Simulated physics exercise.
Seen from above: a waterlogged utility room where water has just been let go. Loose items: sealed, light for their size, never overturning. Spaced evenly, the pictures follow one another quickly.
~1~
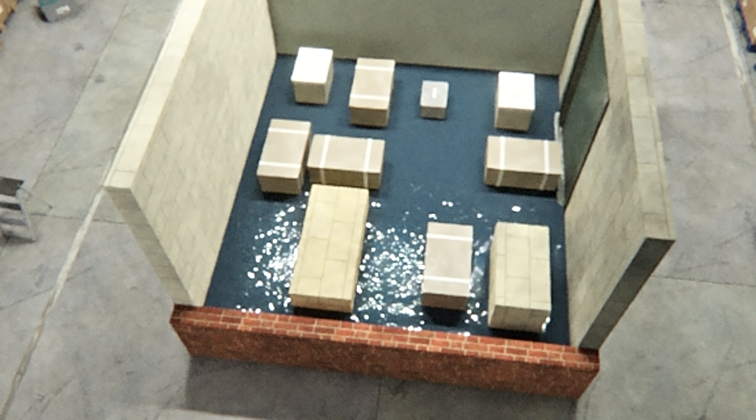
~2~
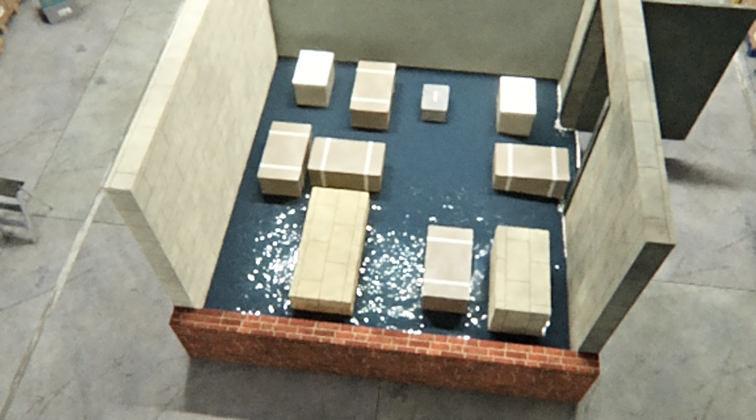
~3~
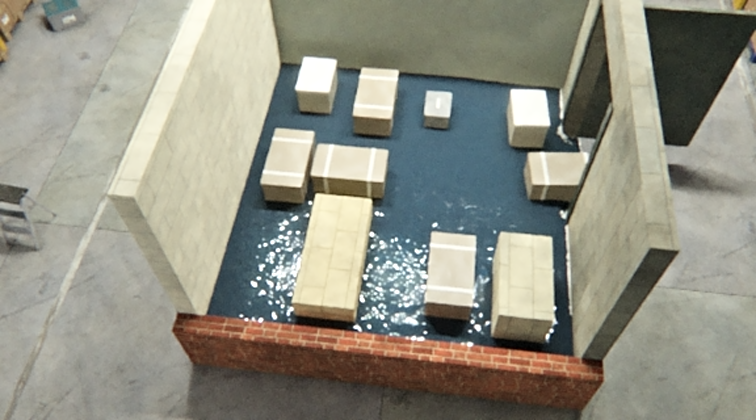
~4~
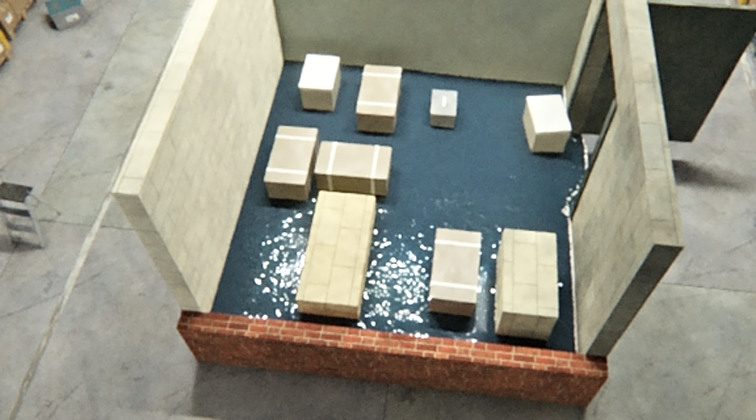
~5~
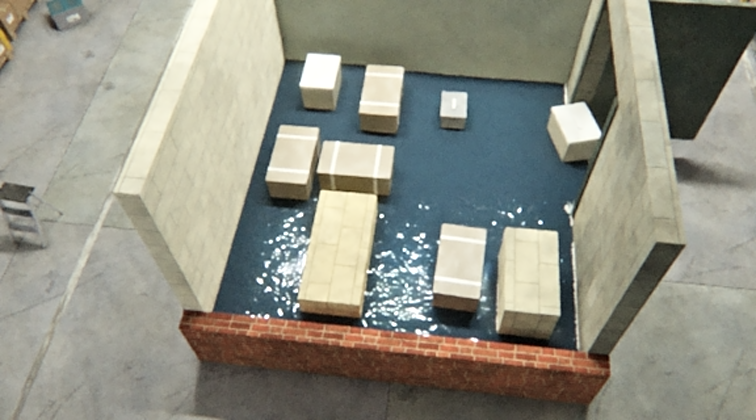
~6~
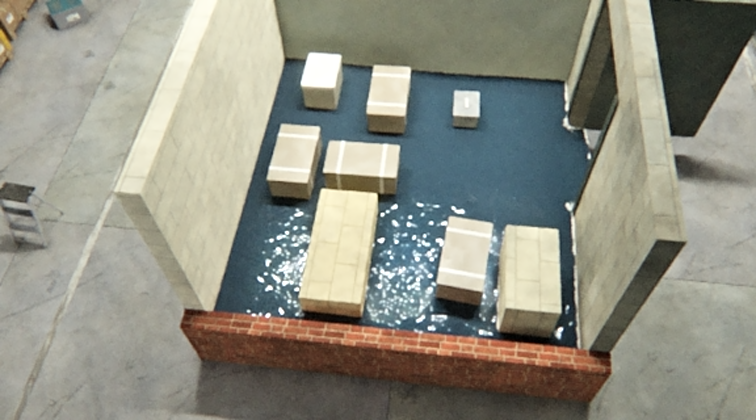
Flooded room with dark door swinging outward at right, a taped box then a white one floating out, others edging right.
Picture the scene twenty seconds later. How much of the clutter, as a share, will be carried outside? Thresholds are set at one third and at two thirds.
What's gone ends up two thirds or over of the lot.
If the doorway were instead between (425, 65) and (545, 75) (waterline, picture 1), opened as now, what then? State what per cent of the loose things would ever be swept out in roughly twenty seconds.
That comes out at 90 in a hundred.
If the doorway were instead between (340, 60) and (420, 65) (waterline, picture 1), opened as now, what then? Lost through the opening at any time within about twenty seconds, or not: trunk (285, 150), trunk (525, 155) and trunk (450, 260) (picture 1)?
One after the other: Through, gone, left behind.
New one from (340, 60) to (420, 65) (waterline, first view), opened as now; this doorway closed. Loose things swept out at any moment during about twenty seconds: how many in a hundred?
It works out at some 90 per cent of the things.
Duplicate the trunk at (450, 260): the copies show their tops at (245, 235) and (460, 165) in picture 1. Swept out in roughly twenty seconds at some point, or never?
Result, in listed order: Not lost / exits.
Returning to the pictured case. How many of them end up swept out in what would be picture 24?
That makes 4.
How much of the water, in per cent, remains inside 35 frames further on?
Something like 38 per cent, give or take.
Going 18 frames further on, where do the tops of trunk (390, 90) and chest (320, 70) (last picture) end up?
My guess is close to (560, 124), then close to (389, 77).
A moment on, 2 of 8 are out; 6 afloat.
Next, 4 of 8 are out; 4 afloat.
Later, 6 of 8 are out; 2 afloat.
In the end, 6 of 8 are out; 1 afloat.
